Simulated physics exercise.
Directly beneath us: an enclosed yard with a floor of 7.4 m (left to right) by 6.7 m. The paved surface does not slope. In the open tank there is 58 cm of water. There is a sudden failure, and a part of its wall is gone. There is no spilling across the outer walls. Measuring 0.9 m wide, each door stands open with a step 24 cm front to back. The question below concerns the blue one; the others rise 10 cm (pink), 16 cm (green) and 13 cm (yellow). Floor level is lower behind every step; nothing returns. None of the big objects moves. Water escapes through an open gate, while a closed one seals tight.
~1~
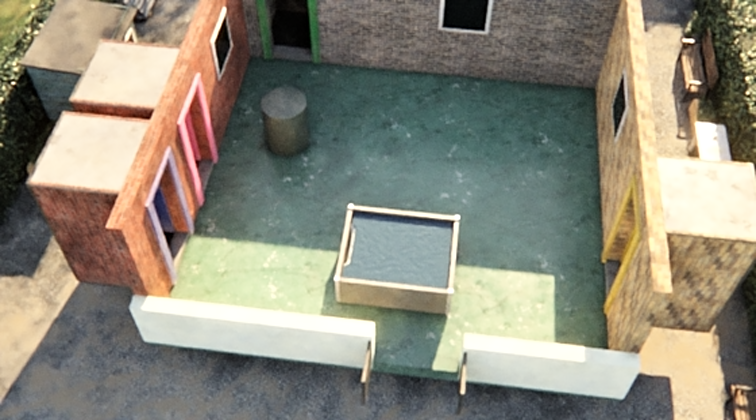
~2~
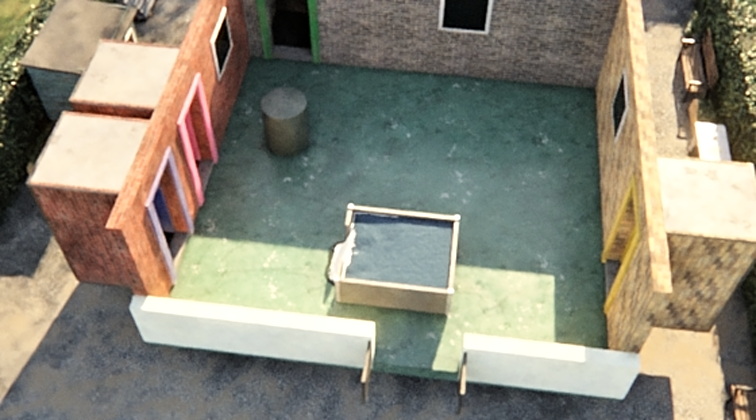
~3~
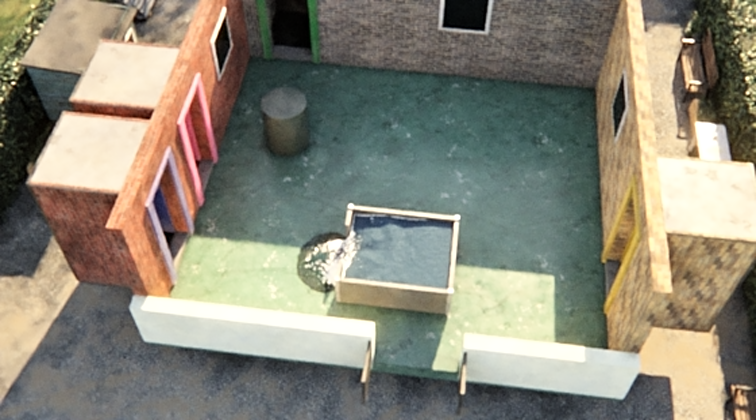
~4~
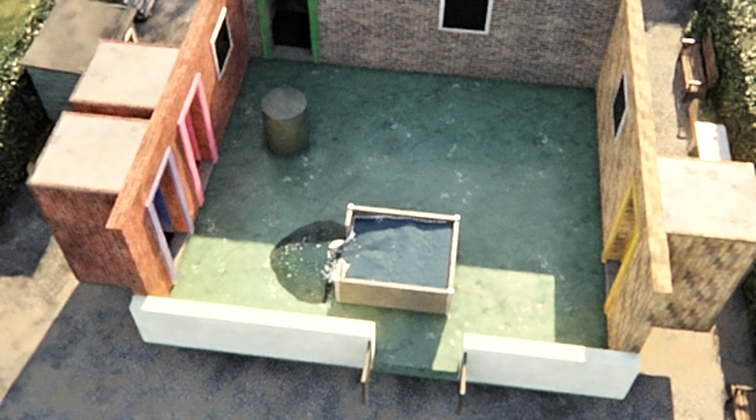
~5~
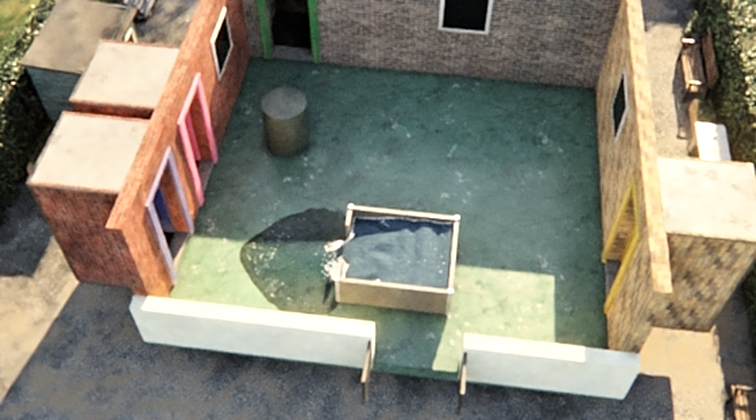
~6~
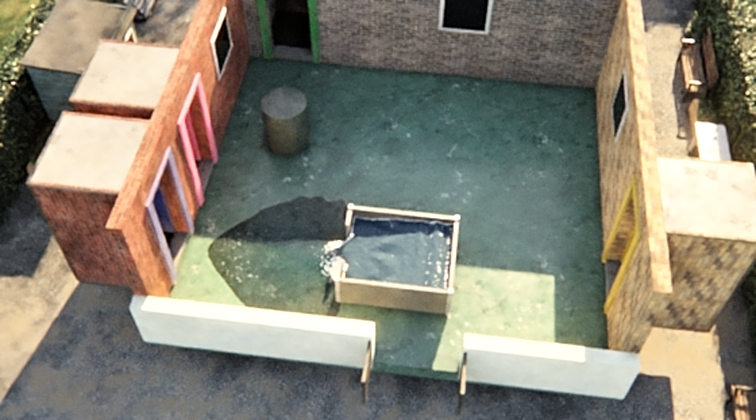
Water pours through a gap in the open tank's left side and spreads leftward across the green yard floor.
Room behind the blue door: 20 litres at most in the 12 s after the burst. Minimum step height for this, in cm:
15 cm, roughly.
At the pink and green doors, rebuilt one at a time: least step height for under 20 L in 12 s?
You'd want about 9.5 centimetres at pink and about 7.0 centimetres at green.
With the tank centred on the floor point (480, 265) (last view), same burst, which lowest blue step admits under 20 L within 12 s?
About 10.0 cm.
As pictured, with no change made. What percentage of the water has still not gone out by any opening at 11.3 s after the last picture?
What remains is some 92 per cent of the water.
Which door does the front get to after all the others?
Door: Yellow.
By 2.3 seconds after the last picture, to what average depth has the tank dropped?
It averages close to 27 centimetres.
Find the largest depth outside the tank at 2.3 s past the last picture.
Roughly 18 cm.
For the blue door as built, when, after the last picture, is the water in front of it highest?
Roughly at 1.4 s.
Then, 0.7 s after the last picture water covers 20 % of the floor, deepest (28 cm) near (337, 261); 19 cm at the blue door, 3 litres in over its 12 cm step.
Then, 2.3 s after the last picture water covers 25 % of the floor, deepest (18 cm) near (210, 239); 18 cm at the blue door, 45 litres in over its 12 cm step.
Then, 11.3 s after the last picture water covers 85 % of the floor, deepest (6 cm) near (249, 62); 5 cm at the blue door, 57 litres in over its 12 cm step.
At the blue door as built, the water peaked near 21 cm, 1.3 s after the last picture.
Run again over the same 12 s with other heights there, 50 litres in over 12.5 cm, 11 litres over 17 cm. The limit of 20 litres is kept from about 15 cm up.
